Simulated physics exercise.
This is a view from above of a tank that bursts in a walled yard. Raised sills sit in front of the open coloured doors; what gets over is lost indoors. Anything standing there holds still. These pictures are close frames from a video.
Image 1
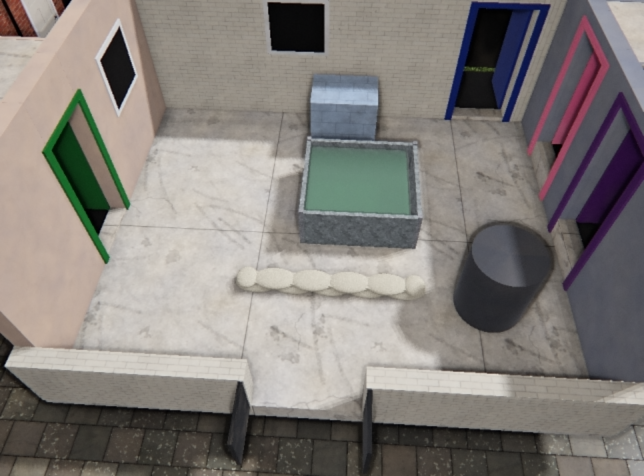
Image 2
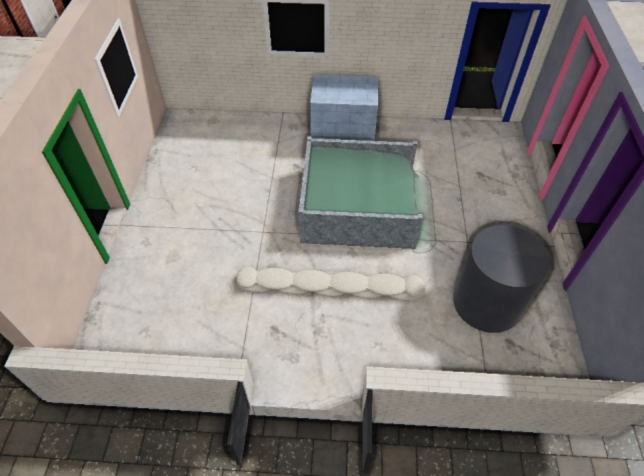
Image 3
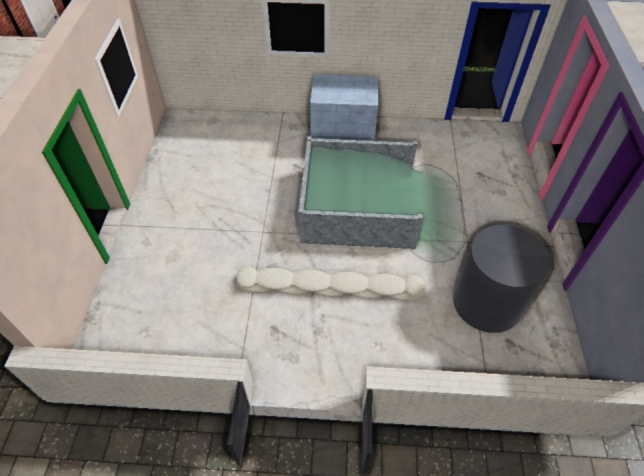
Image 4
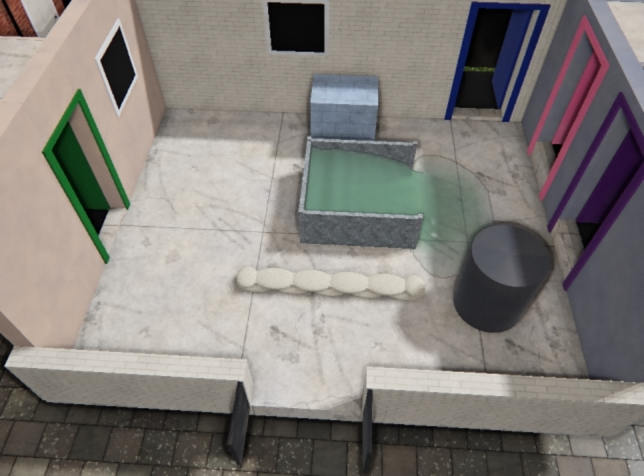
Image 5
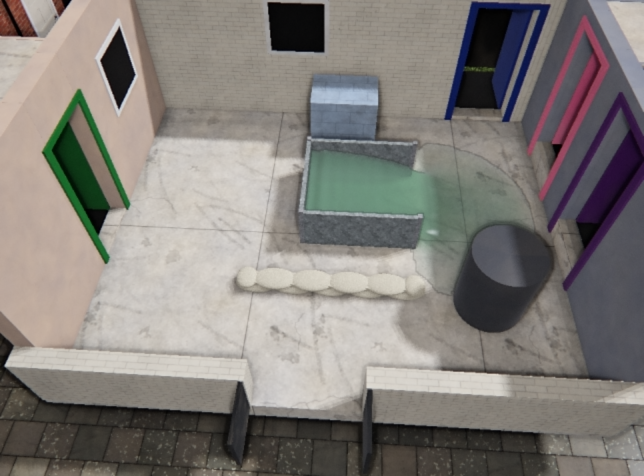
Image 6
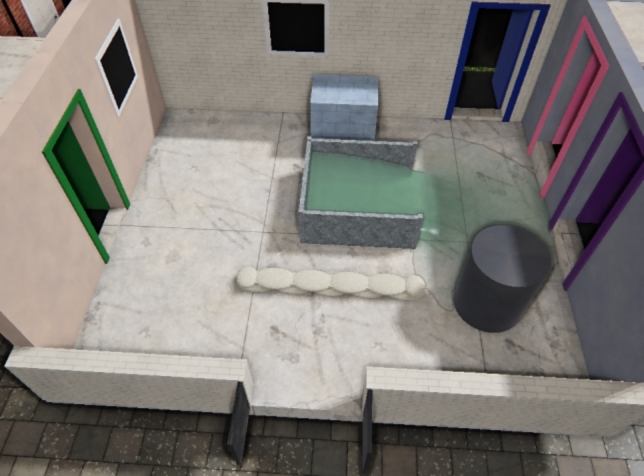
Green water pours through the open right side of a tank and spreads across the pale yard floor.
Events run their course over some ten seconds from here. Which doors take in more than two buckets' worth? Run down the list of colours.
My prediction: Purple door: At most two buckets; pink door: At most two buckets; blue door: Over two buckets; green door: At most two buckets.
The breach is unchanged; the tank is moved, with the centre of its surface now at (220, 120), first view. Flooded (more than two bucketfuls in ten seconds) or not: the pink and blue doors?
I'd say the pink door doesn't reach it but the blue door doesn't reach it.
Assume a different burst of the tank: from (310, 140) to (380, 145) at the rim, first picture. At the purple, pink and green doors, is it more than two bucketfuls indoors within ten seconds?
The purple door remains within the limit, the pink door remains within the limit and the green door remains within the limit.
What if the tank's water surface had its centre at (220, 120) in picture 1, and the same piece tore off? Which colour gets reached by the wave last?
It's the green-painted one.
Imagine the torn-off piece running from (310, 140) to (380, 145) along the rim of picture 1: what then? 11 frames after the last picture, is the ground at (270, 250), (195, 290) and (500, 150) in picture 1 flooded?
Point by point: Untouched, untouched and swamped.
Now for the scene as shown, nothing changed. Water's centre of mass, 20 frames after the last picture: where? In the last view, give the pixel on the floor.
My pick is pixel (464, 223).
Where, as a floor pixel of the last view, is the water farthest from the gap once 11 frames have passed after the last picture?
The flood front should get to about (590, 405).
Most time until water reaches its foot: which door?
It's the green door.
A moment on, water covers 20 % of the floor; the purple door wet at the sill, nothing in, the pink door wet at the sill, nothing in, the blue door wet at the sill, nothing in, the green door not reached.
Next, water covers 25 % of the floor; the purple door wet at the sill, nothing in, the pink door wet at the sill, nothing in, the blue door under two buckets in, the green door not reached.
Then, water covers 40 % of the floor; the purple door wet at the sill, nothing in, the pink door wet at the sill, nothing in, the blue door over two buckets in, the green door not reached.
Later, water covers 70 % of the floor; the purple door wet at the sill, nothing in, the pink door wet at the sill, nothing in, the blue door far over two buckets in, the green door not reached.
In the end, water covers 90 % of the floor; the purple door wet at the sill, nothing in, the pink door wet at the sill, nothing in, the blue door far over two buckets in, the green door wet at the sill, nothing in.
